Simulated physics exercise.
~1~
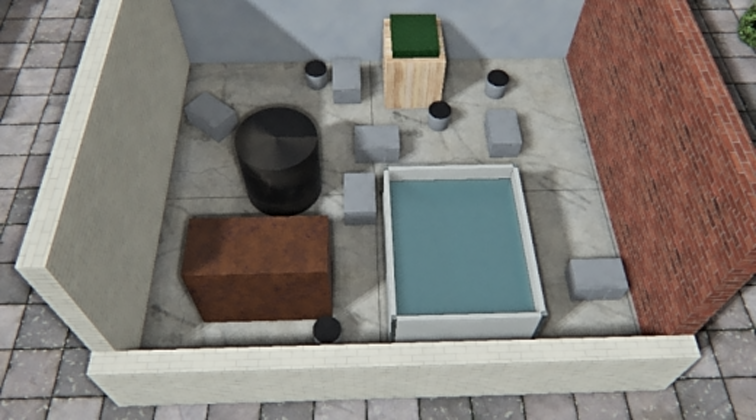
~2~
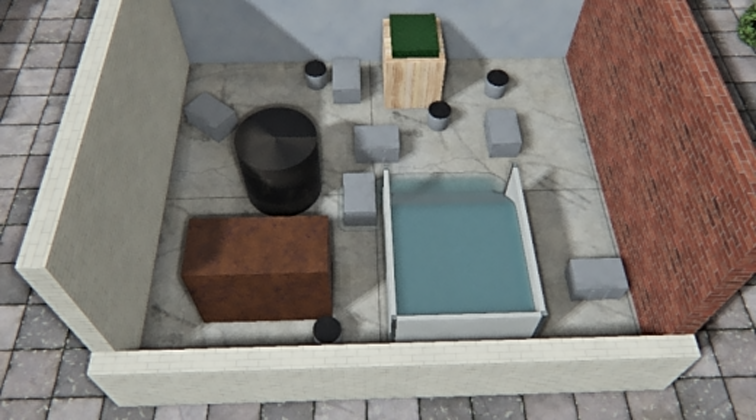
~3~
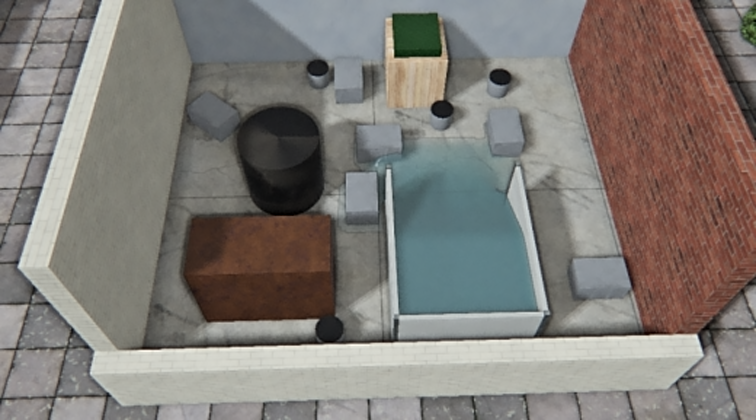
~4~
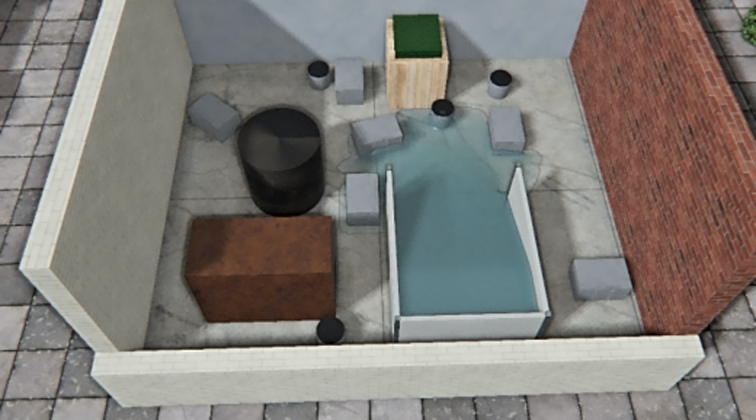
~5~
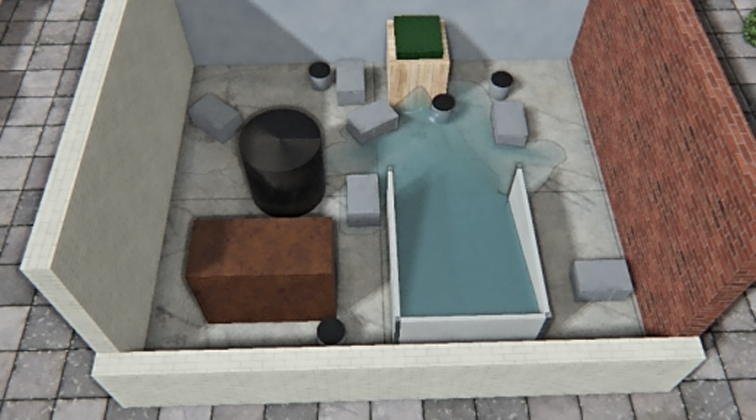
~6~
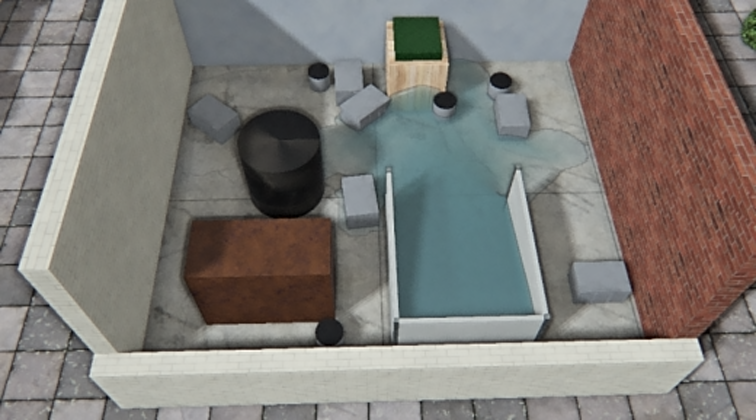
Teal water in a white-walled tank at the right of a paved court, seen from a high, almost unmoving view, pours out through its opened far side. It spreads in a thinning sheet between grey blocks and small dark pots toward a wooden planter with a green top, nudging the nearest blocks, one of which turns and slides back. A black cylinder and a rust-brown box stay still at left.
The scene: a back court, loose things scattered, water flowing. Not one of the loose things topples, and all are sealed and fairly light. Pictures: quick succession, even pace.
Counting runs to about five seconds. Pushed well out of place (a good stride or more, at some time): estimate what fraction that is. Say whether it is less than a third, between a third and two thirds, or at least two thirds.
Band-wise it's the top band, two thirds or more.
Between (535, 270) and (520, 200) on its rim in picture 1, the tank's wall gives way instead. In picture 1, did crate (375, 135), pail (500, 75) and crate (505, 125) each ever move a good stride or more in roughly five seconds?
Well, in order they come out as below the mark, over the mark and over the mark.
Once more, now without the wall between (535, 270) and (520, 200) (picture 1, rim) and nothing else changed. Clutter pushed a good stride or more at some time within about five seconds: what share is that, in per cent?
Estimate: Close to 50 in a hundred.
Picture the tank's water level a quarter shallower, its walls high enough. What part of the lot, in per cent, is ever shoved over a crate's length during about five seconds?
I get 80 percent.
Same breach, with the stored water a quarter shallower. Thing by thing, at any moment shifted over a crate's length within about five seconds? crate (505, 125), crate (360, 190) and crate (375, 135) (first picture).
Note, in sequence: Past that mark / within that / past that mark.
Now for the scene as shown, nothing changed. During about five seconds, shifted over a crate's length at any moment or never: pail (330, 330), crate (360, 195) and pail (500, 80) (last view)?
Sequence check gives below that mark, next below that mark, finally past that mark.
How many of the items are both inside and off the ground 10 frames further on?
Counting them up gives 5.
A moment on, 2 of 10 are well off their spots; 1 afloat.
Next, 6 of 10 are well off their spots; 5 afloat.
Later, 7 of 10 are well off their spots; 5 afloat.
In the end, 8 of 10 are well off their spots, and 8 have been at some point; 8 afloat.
